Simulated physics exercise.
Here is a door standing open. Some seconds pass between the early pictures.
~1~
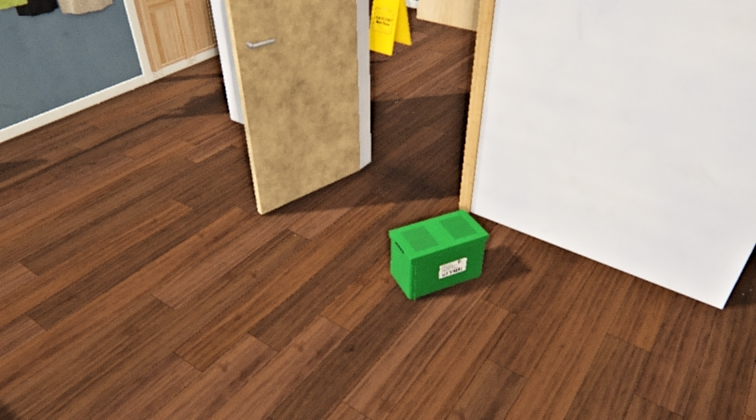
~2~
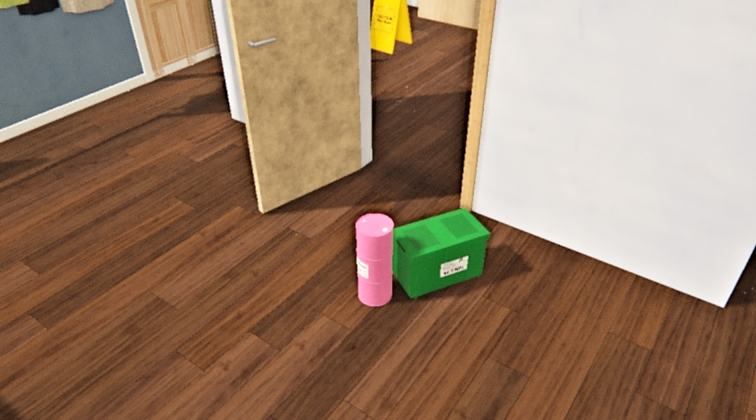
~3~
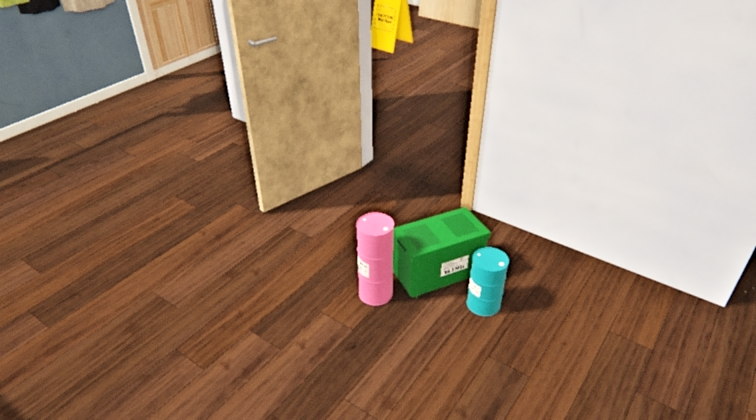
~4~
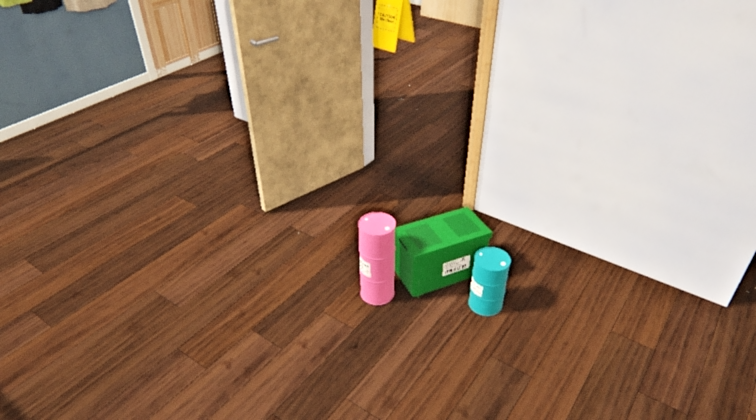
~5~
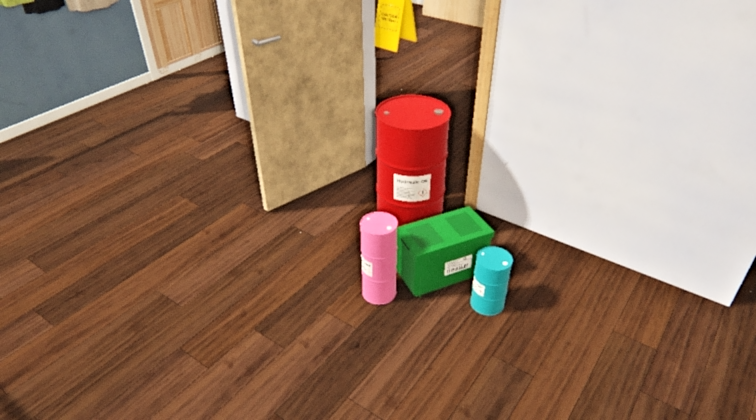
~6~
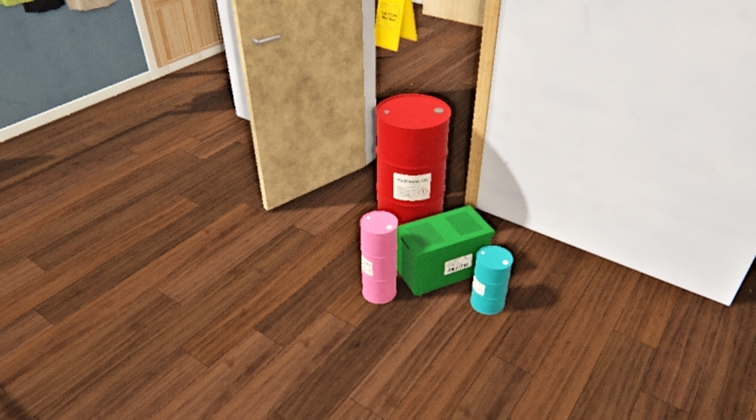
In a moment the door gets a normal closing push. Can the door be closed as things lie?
Outcome: The door stops short.
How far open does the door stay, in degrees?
About 50°.
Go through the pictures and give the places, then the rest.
The first picture shows door wide open and still.
The second picture shows door wide open and still; green tote (438, 253).
The third picture shows door wide open and still; pink canister (376, 260); green tote (439, 252).
The fourth picture shows door wide open and still; turquoise canister (489, 282); pink canister (377, 260).
The fifth picture shows door wide open and still; green tote (443, 252); turquoise canister (491, 281).
The sixth picture shows door wide open and still; red drum (411, 169); pink canister (379, 258).
Then, 0.50 s after the last picture, door 94° open.
Then, 0.90 s after the last picture, door 78° open.
Then, 1.10 s after the last picture, door 68° open.
Then, 1.40 s after the last picture, door 55° open.
At rest, door 48° open; all 4 in place. Seen from the same camera at the end, red drum near (412, 169).
